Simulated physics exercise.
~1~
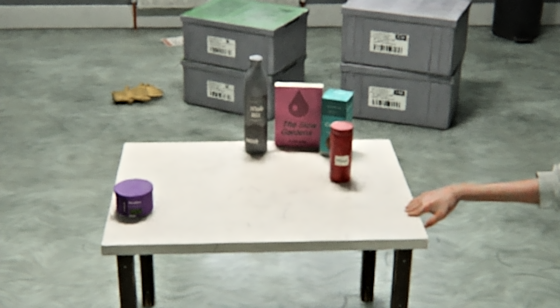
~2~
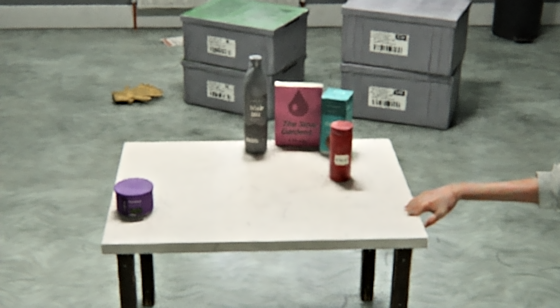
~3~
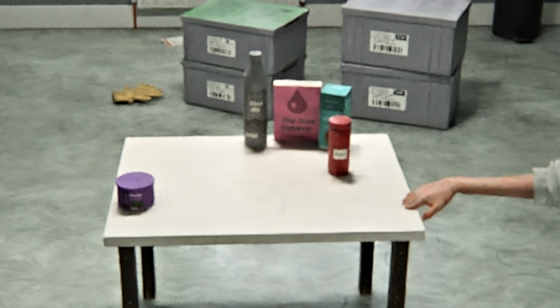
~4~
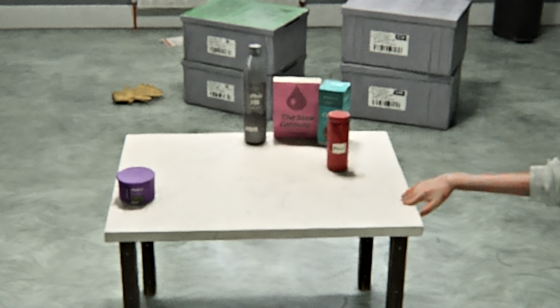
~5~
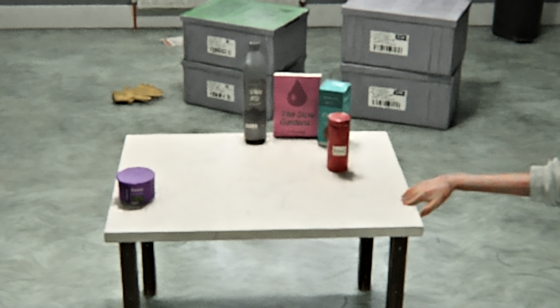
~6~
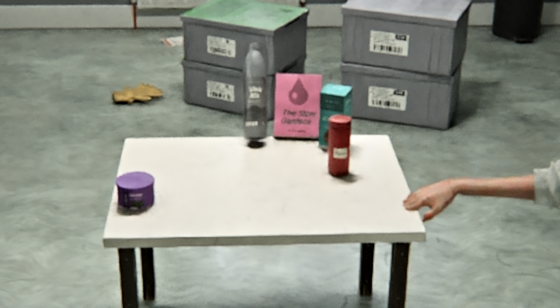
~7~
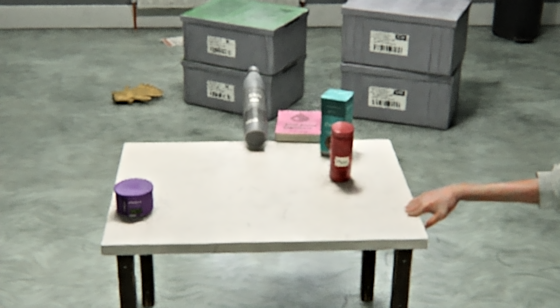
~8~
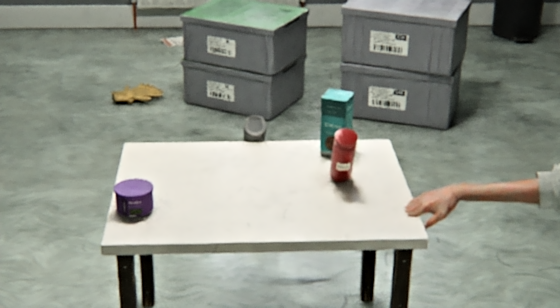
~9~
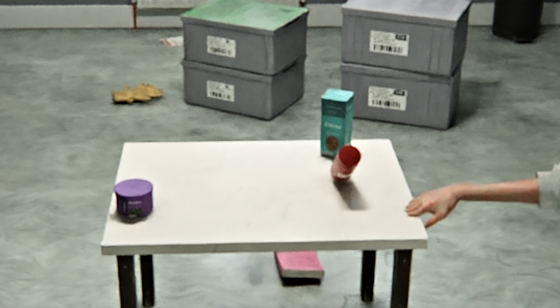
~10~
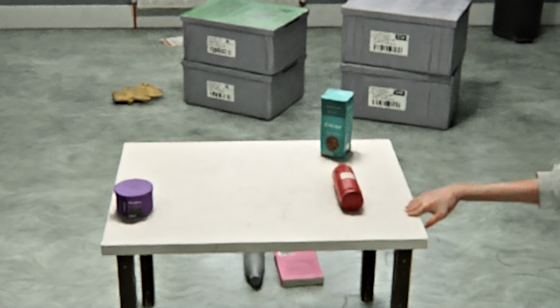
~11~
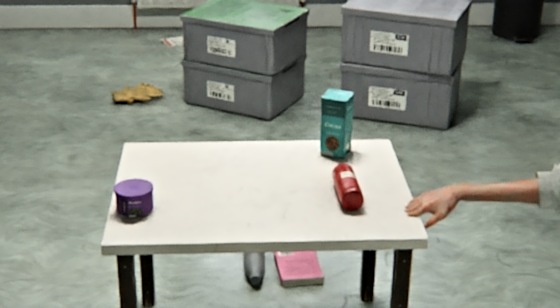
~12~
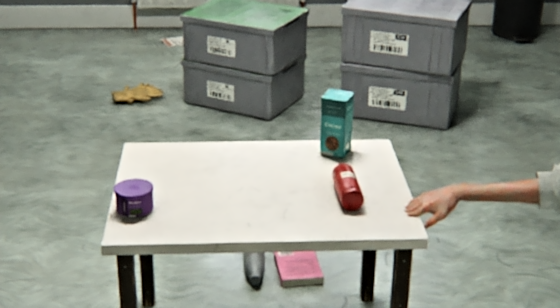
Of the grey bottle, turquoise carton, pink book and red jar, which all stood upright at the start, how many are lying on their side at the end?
Three of them end up on their side, namely the grey bottle and the pink book on the floor and the red jar on the table.
